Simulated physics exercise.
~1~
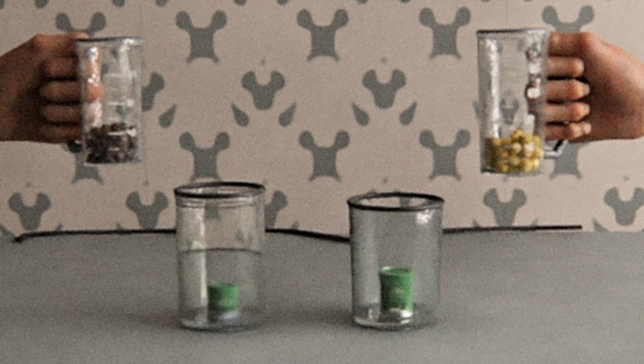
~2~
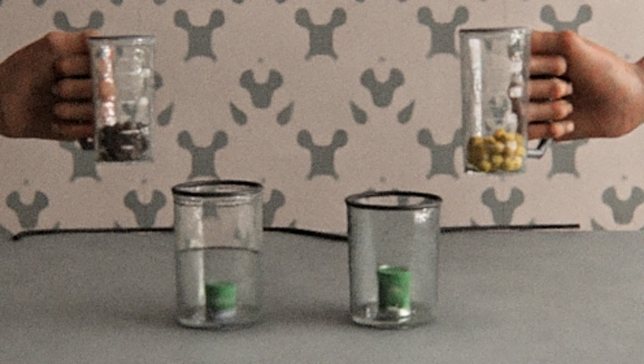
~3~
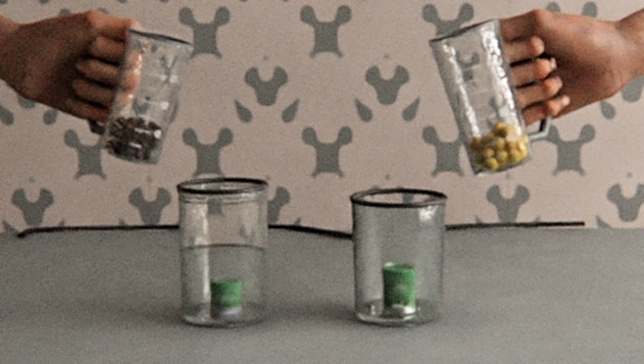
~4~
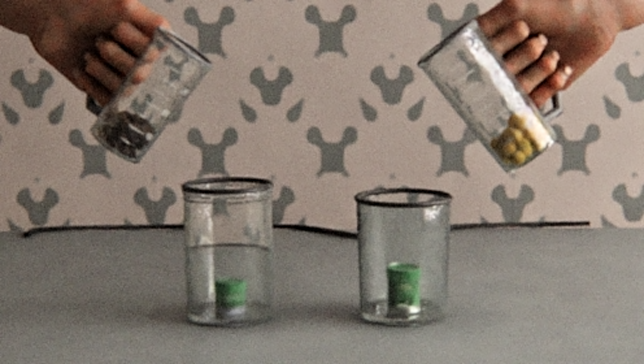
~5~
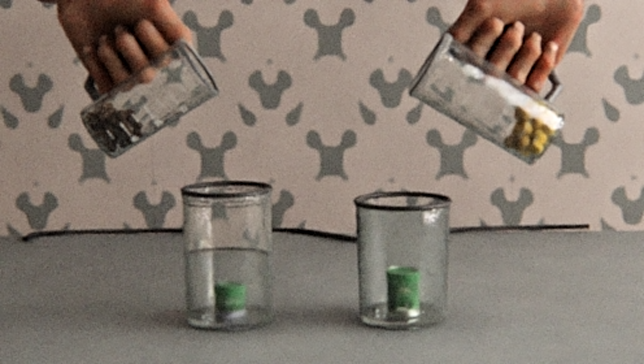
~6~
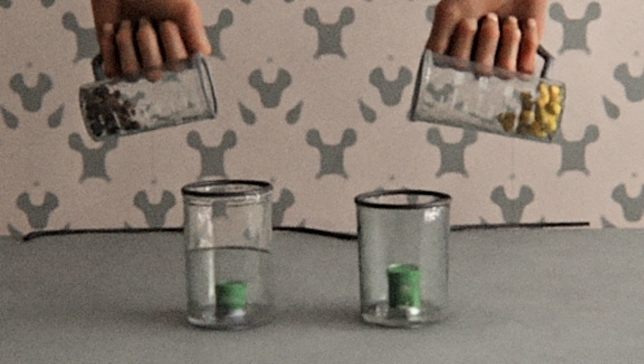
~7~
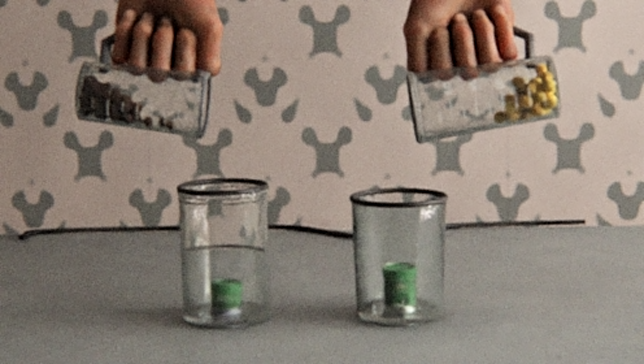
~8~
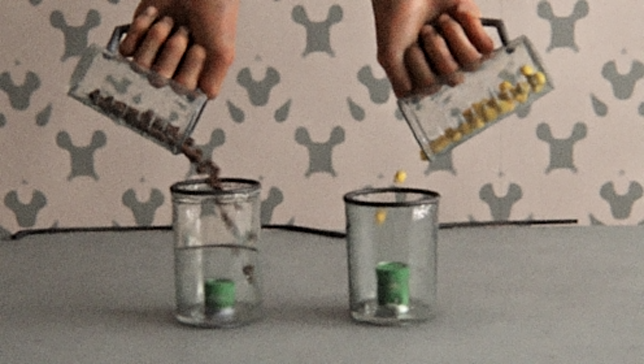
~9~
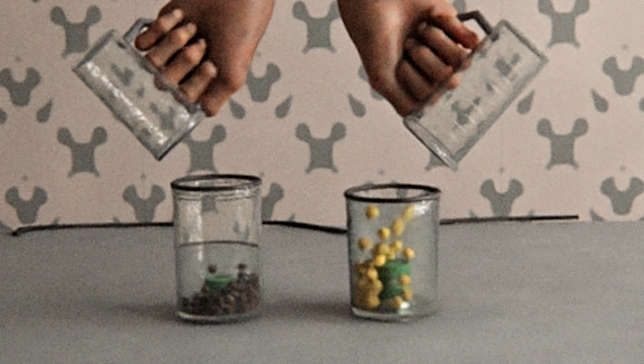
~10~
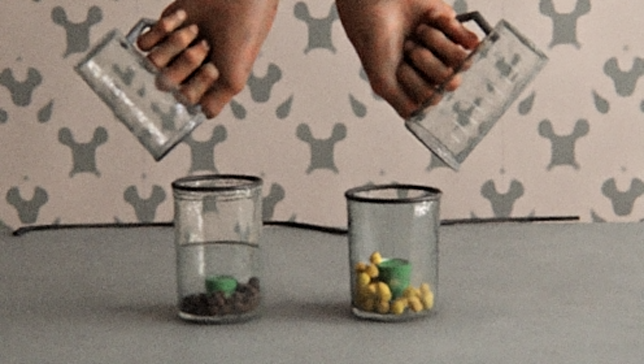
On a gray counter before a wall patterned with gray shapes, two clear glass containers stand side by side, each with a small green object upright inside. Two hands hold clear mugs above them, the left with dark pieces and the right with yellow ones. The hands bring the mugs inward and tip them onto their sides. Dark pieces stream into the left container as the first yellow ones drop into the right. Both mugs tilt further and empty, and the pieces settle low around the green objects, whose tops still show above each pile.
